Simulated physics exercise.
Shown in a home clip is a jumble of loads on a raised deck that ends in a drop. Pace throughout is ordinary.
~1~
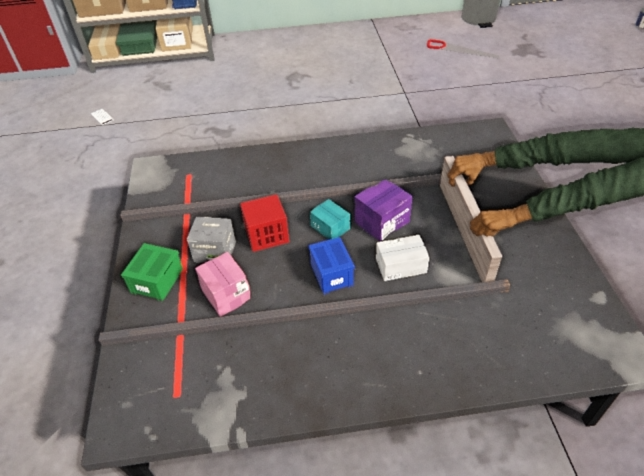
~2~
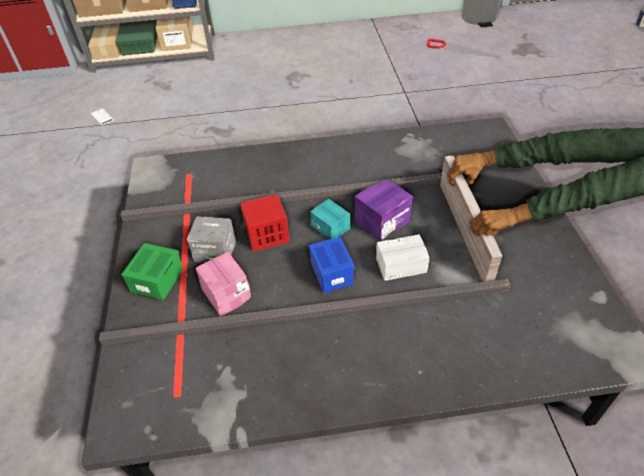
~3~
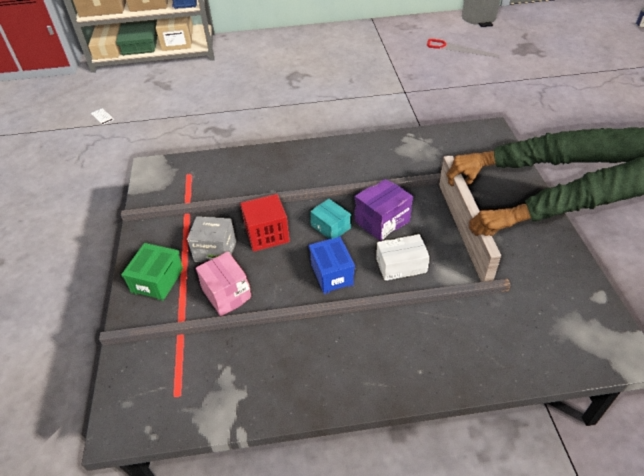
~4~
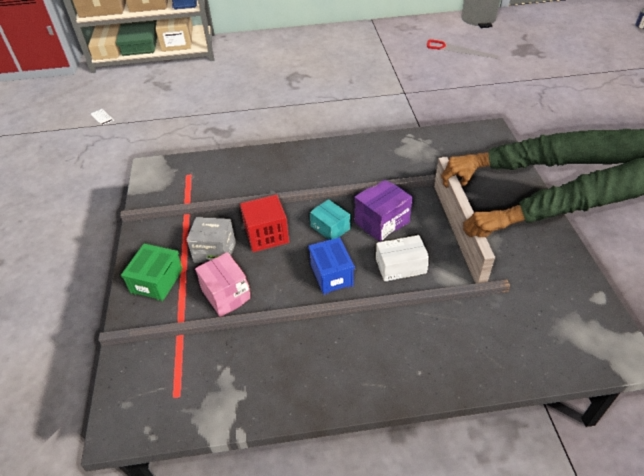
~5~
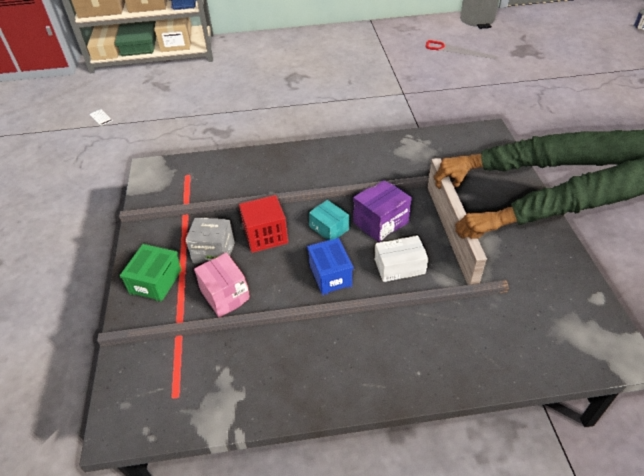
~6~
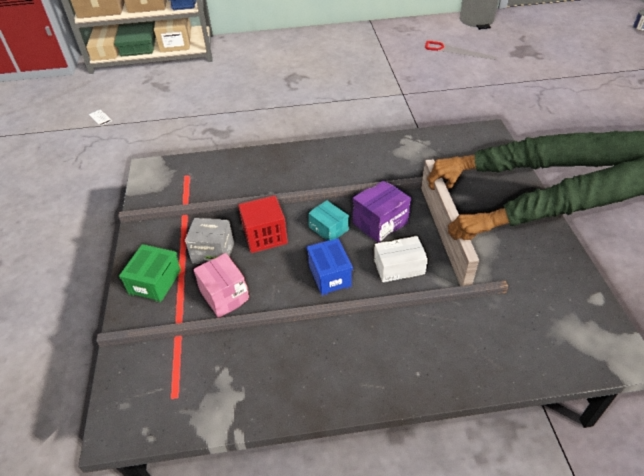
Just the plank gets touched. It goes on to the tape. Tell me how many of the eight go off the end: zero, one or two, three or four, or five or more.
Honestly, the ones lost over the side add up to three, maybe four.
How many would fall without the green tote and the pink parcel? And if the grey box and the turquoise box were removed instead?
Fallen: 2, and 2 in the other try.
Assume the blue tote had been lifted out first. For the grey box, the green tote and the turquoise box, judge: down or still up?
Here's how it goes: The grey box is gone, the green tote is gone, and the turquoise box hangs on.
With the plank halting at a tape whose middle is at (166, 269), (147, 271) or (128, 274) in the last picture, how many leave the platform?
6, 6, 8.
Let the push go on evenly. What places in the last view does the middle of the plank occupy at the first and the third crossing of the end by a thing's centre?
At (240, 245) for the first, at (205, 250) for the third.
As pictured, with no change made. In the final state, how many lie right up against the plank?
It's 2 of them.
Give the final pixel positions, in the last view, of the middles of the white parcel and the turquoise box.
Reading them off: First (155, 289); then (123, 249).
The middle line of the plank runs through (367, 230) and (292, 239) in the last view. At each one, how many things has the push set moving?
The first count is 4, and then it's 8.
A little later, none off yet; green tote at rest near (152, 273); grey box at rest near (210, 242); pink parcel at rest near (222, 285).
Next, none off yet; green tote shifted a little near (136, 284); grey box shifted well along near (140, 250); pink parcel shifted about its own width near (174, 291).
When it is over, the number that fall off is three or four; down, red crate, pink parcel, grey box and green tote.
